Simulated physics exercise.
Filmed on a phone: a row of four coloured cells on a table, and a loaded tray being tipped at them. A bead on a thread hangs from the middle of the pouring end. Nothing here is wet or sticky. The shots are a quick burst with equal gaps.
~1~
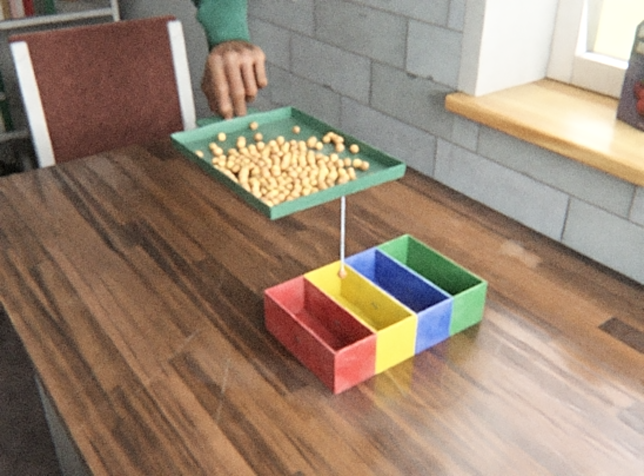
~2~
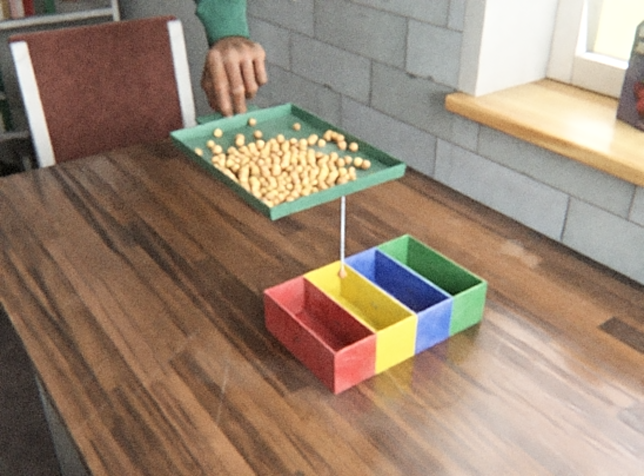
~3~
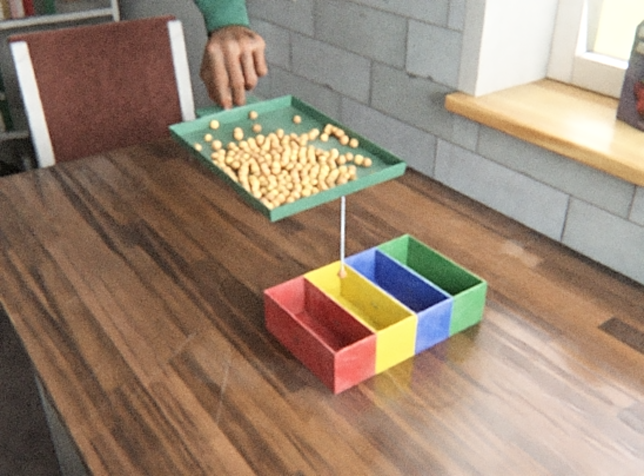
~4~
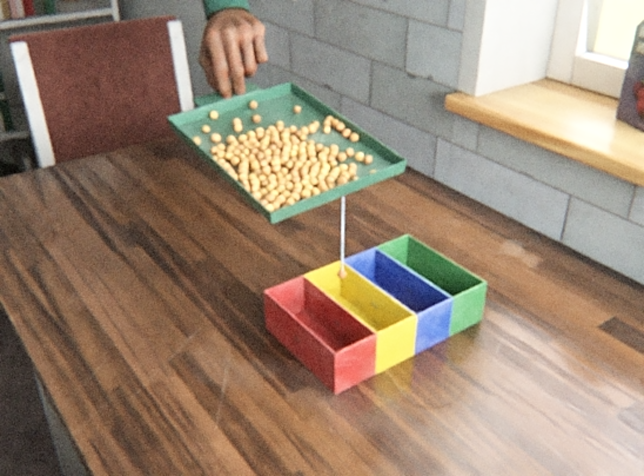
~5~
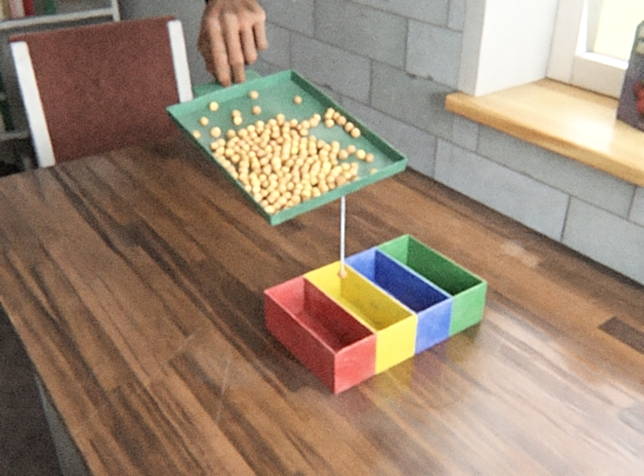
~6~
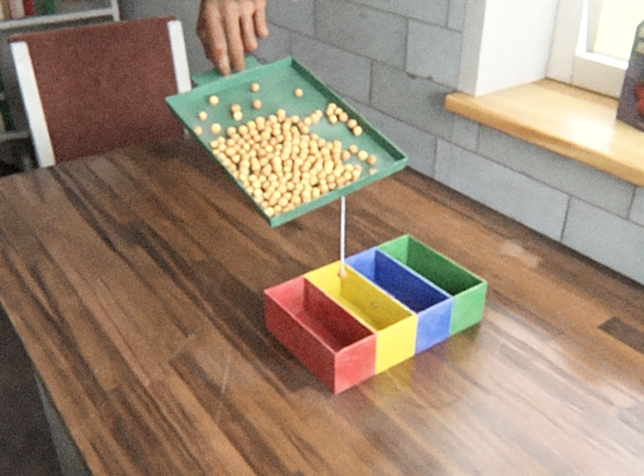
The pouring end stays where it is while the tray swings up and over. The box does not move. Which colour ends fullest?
Fullest: The red cell.
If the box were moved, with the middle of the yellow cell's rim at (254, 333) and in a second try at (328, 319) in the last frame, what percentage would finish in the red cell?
The first gives 0 %, the second 50 %.
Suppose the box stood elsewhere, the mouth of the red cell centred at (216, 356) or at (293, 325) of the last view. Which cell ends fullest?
One: The cell in blue. Two: Red.
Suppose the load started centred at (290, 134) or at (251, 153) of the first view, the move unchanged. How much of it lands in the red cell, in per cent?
Near 40 % and 40 %.
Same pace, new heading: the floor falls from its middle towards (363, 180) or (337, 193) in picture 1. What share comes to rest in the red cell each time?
Roughly 0 per cent, and 20 per cent.
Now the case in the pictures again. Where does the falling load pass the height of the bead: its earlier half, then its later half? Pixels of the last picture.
Early half (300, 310), late half (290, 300).
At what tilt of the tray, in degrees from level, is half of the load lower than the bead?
At some 90 degrees.
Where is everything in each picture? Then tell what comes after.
In the first picture, corners of the pouring end at (271, 206) and (404, 163), level; middle of the load at (284, 168), round wooden beads; bead on its thread at (342, 274); red cell at (356, 360); yellow cell at (396, 340); blue cell at (433, 322); green cell at (468, 305).
In the second picture, corners of the pouring end at (271, 206) and (404, 163), level; middle of the load at (284, 167).
In the third picture, corners of the pouring end at (271, 208) and (404, 162), tipped barely, lowest at the left corner; middle of the load at (284, 164).
In the fourth picture, corners of the pouring end at (272, 211) and (405, 160), tipped a little, lowest at the left corner; middle of the load at (284, 160), a stray few on the move.
In the fifth picture, corners of the pouring end at (272, 214) and (405, 159), tipped a little, lowest at the left corner; middle of the load at (284, 158), a small part on the move.
In the sixth picture, corners of the pouring end at (272, 217) and (406, 157), tipped clearly, lowest at the left corner; middle of the load at (284, 158), about two thirds on the move; red cell at (356, 360); yellow cell at (396, 340); blue cell at (433, 322); green cell at (468, 305).
Soon after the last picture, tray tipped steeply; nearly all on the tray; a stray few falling or outside the box.
A little later, tray tipped right over; about a quarter on the tray; about a quarter in the red cell; a small part in the yellow cell; about half falling or outside the box.
Later still, tray tipped past a quarter turn; about a third in the red cell; a small part in the yellow cell; about half falling or outside the box.
By the end, tray tipped past a quarter turn; about a third in the red cell; a small part in the yellow cell; none in the blue cell; none in the green cell; about half outside the box.
